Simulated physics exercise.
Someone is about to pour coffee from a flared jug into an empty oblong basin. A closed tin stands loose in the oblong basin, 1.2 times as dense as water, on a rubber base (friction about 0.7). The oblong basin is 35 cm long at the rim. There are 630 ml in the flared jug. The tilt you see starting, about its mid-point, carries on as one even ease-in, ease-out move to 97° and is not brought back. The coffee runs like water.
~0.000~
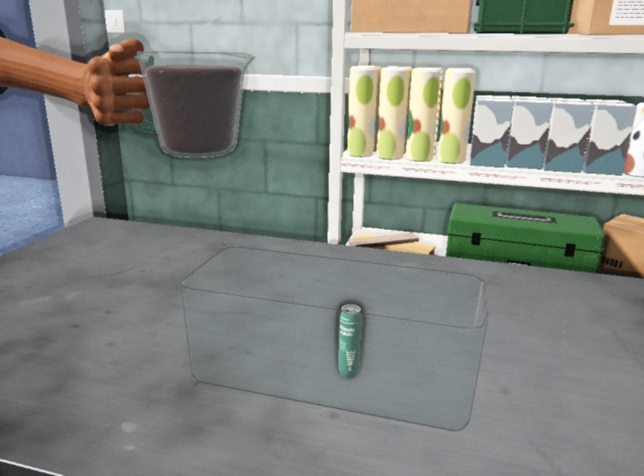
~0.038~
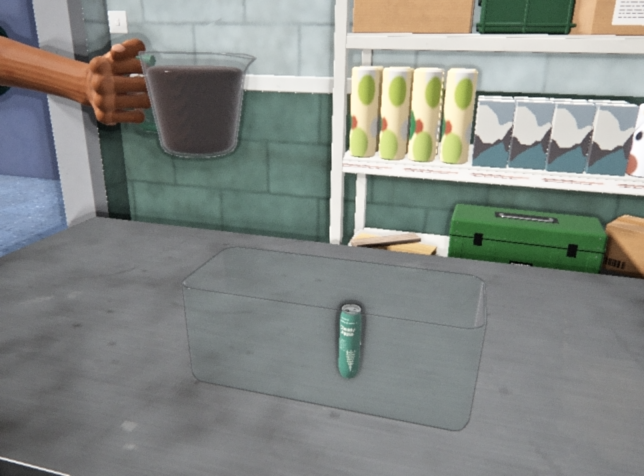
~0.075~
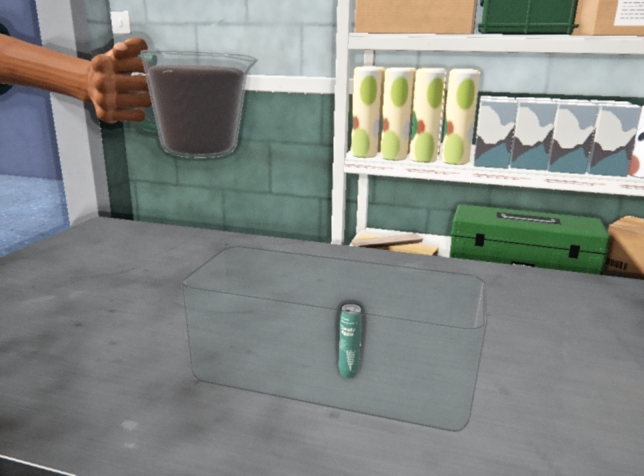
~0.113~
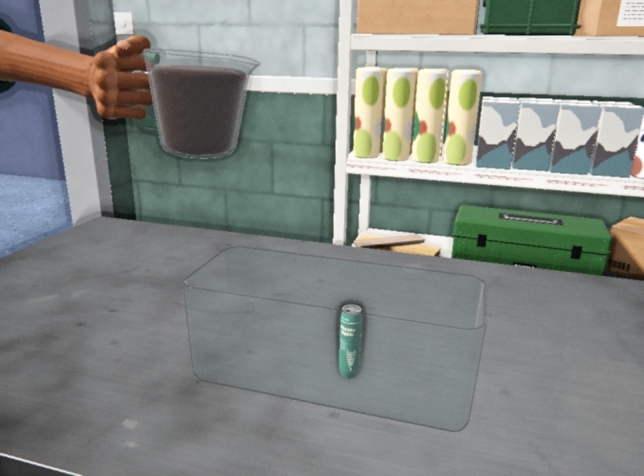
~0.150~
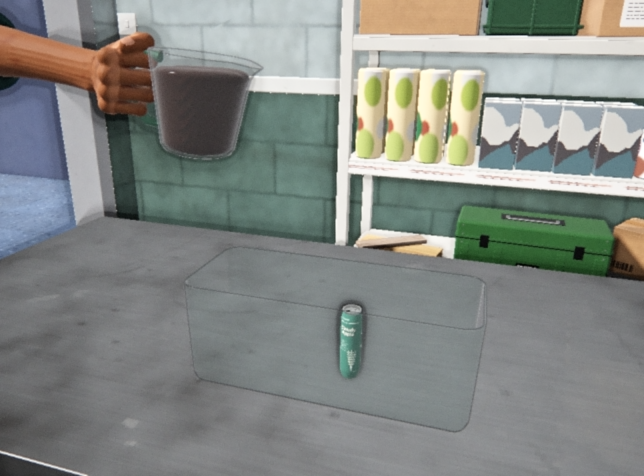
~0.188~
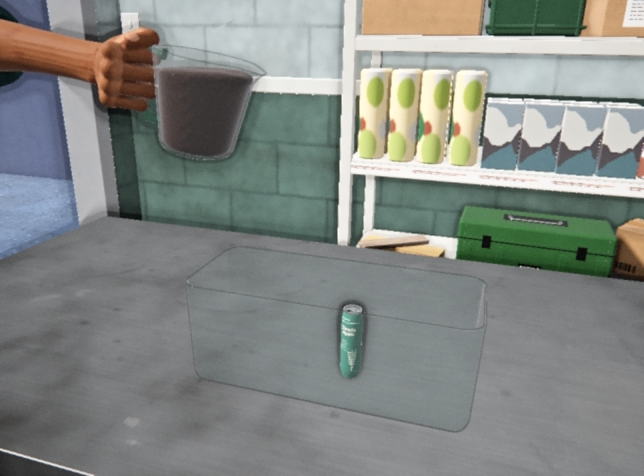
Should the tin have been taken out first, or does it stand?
The tin falls.
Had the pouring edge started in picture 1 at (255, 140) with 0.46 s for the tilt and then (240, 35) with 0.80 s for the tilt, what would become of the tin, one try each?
First it stays up; then it topples.
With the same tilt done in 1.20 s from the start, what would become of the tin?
Then it topples.
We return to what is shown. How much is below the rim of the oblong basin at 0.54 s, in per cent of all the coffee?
About 2 per cent.
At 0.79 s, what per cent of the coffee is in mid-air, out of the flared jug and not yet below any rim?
About 28 per cent.
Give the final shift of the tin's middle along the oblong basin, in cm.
Some 10.0 cm.
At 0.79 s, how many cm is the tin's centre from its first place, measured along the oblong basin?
About 3 cm.
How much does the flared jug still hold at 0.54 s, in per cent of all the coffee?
Some 72 per cent.
By 0.54 s the tilt is 68° and 72 per cent is still to pour; the tin stands where it began.
By 0.79 s the tilt is 96° and 20 per cent is still to pour; the tin stands 3 cm from where it began.
By 1.06 s the tilt is 97° and 2 per cent is still to pour; the tin lies on its side.
By 1.35 s the tilt is 97° and 0 per cent is still to pour; the tin lies on its side.
At rest the tin lies on its side.
